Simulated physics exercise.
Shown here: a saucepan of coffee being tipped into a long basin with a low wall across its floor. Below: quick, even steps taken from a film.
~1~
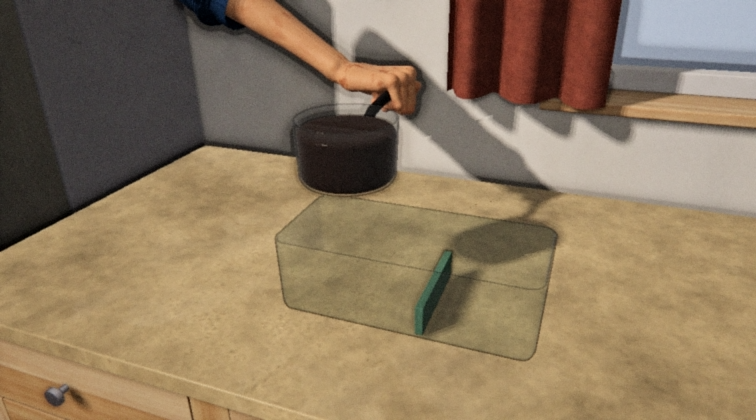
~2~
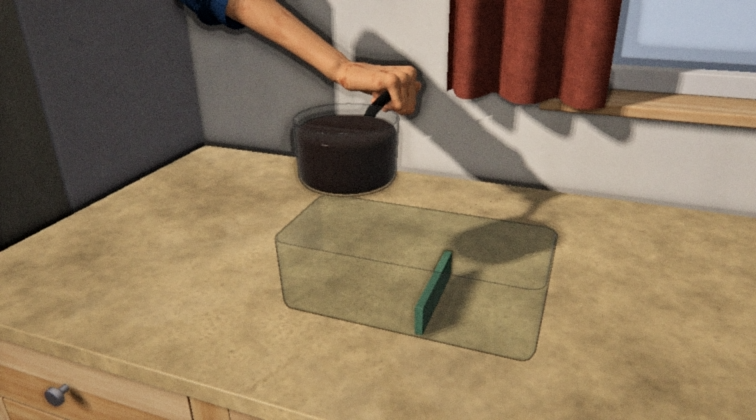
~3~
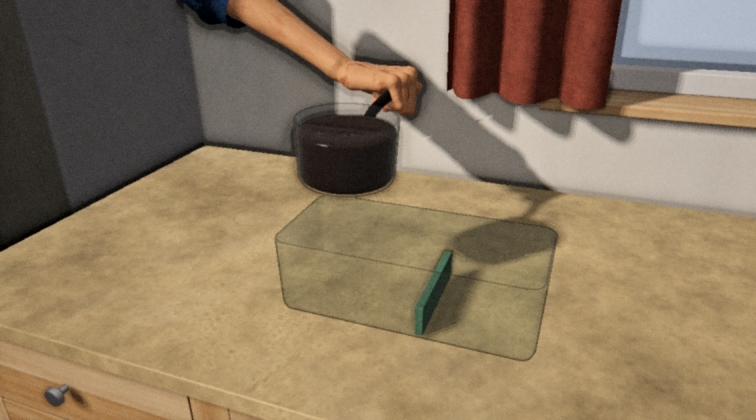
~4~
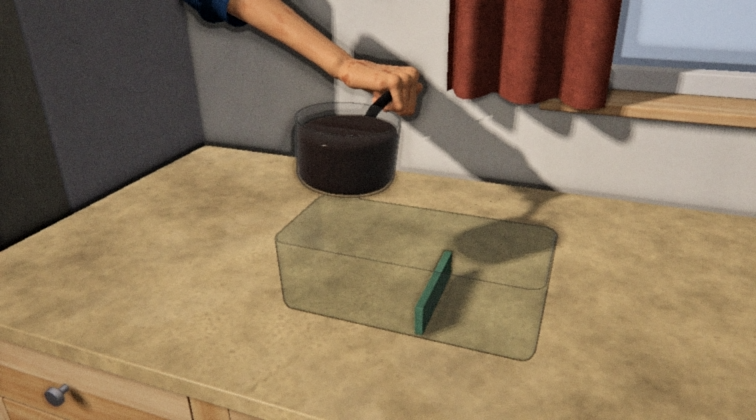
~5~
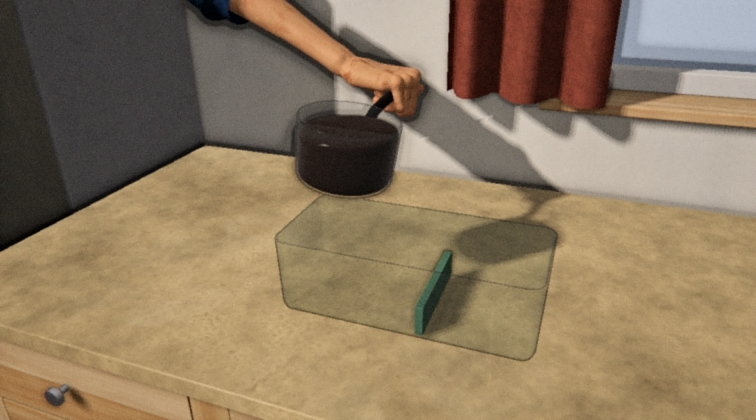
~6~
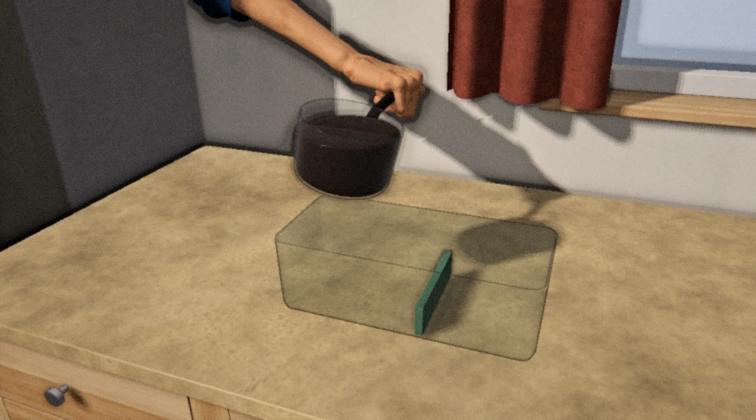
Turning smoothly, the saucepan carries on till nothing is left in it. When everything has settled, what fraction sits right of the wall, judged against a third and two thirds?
I expect what gathers right of the wall to fall within one third to two thirds.
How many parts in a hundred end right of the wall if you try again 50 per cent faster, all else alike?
Close to 35 per cent.
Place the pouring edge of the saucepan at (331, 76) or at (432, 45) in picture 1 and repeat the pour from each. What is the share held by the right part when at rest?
Close to 10 in a hundred, and close to 90 in a hundred.
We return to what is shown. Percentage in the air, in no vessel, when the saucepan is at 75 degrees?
25 %.
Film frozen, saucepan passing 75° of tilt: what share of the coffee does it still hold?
Near 60 per cent.
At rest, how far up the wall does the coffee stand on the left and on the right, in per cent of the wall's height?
On the left it is 30 per cent, on the right 50.
A moment on, the tilt is 75° and 60 per cent is still to pour, 3 is left of the wall and 10 right of it.
Next, the tilt is 110° and 9 per cent is still to pour, 34 is left of the wall and 50 right of it.
Then the tilt is 113° and 0 per cent is still to pour, 49 is left of the wall and 50 right of it.
Later the tilt is 113° and 0 per cent is still to pour, 49 is left of the wall and 50 right of it.
In the end 49 per cent lies left of the wall, 50 right of it and 1 outside.
